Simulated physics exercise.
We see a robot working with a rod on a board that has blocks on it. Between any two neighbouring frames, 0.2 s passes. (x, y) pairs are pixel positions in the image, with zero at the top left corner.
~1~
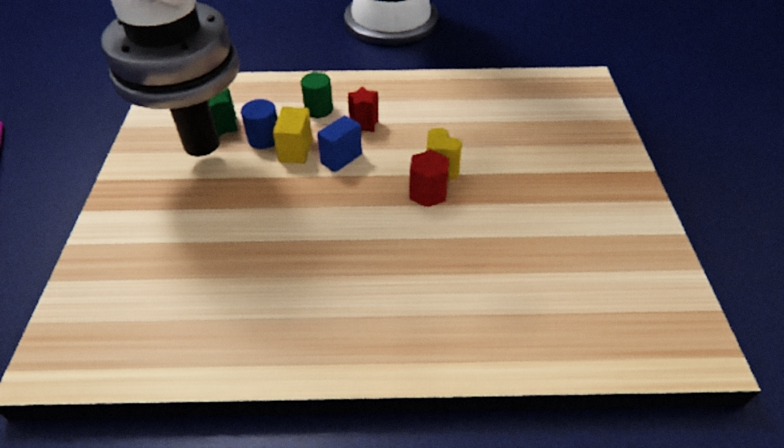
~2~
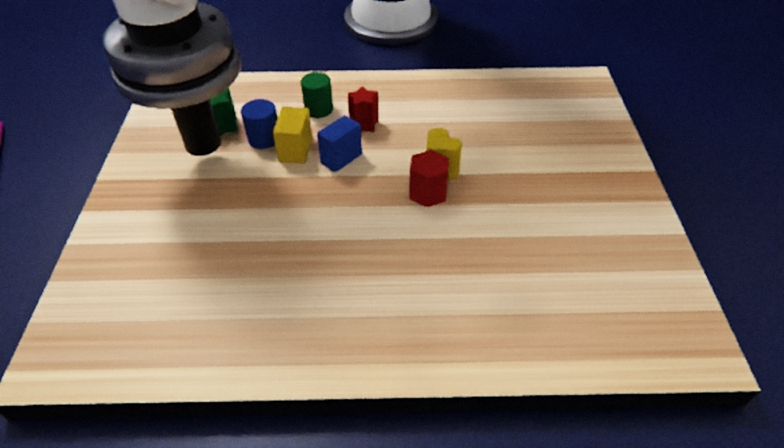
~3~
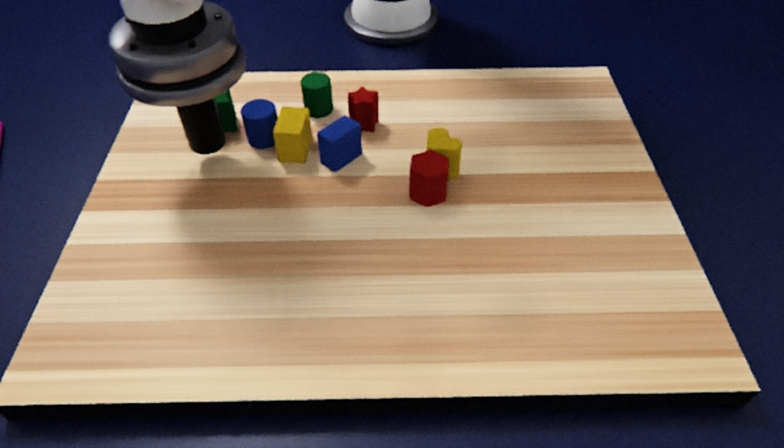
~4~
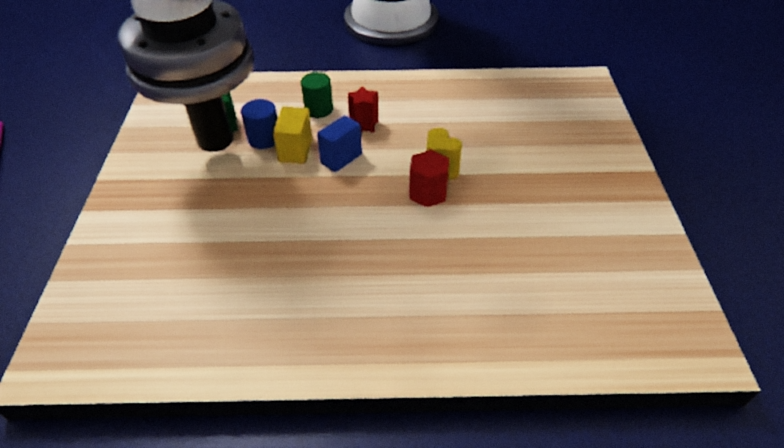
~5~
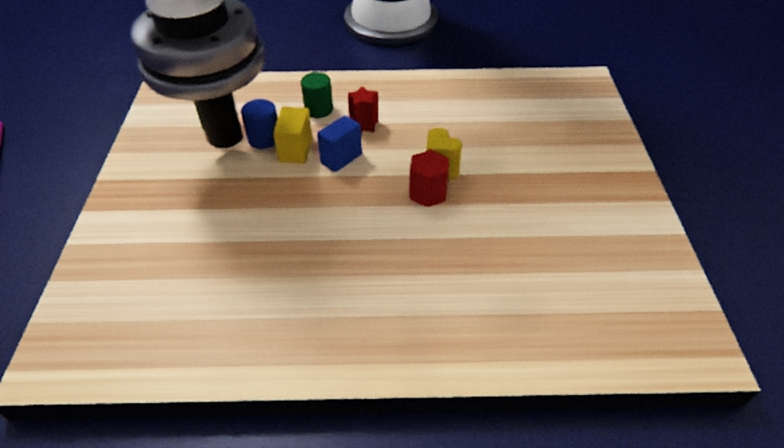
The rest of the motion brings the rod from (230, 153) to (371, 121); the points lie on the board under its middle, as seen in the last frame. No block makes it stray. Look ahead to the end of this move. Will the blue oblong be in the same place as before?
No, that is not what happens.
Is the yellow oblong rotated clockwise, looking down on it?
Answer: Yes.
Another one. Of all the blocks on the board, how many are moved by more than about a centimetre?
My best guess is that three blocks or more move over 1 cm.
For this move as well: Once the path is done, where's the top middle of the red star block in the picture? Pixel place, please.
I'd guess (397, 87).
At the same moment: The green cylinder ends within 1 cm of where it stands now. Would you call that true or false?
The statement is false.
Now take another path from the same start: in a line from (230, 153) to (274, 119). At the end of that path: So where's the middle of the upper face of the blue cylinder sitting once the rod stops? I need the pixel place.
Most likely (302, 90).
On the path given first. One third of the way, rod at (276, 127); blue cylinder at (292, 93); yellow oblong at (302, 120), turned 15° clockwise.
Two thirds of the way, rod at (325, 117); blue cylinder at (309, 84); yellow oblong at (330, 121), turned 55° clockwise; green cylinder at (324, 67); blue oblong at (349, 133), turned 20° clockwise.
At the end, rod at (371, 106); blue cylinder at (309, 84); yellow oblong at (331, 121), turned 60° clockwise; green cylinder at (324, 67); blue oblong at (349, 134), turned 25° clockwise; red star block at (397, 87).
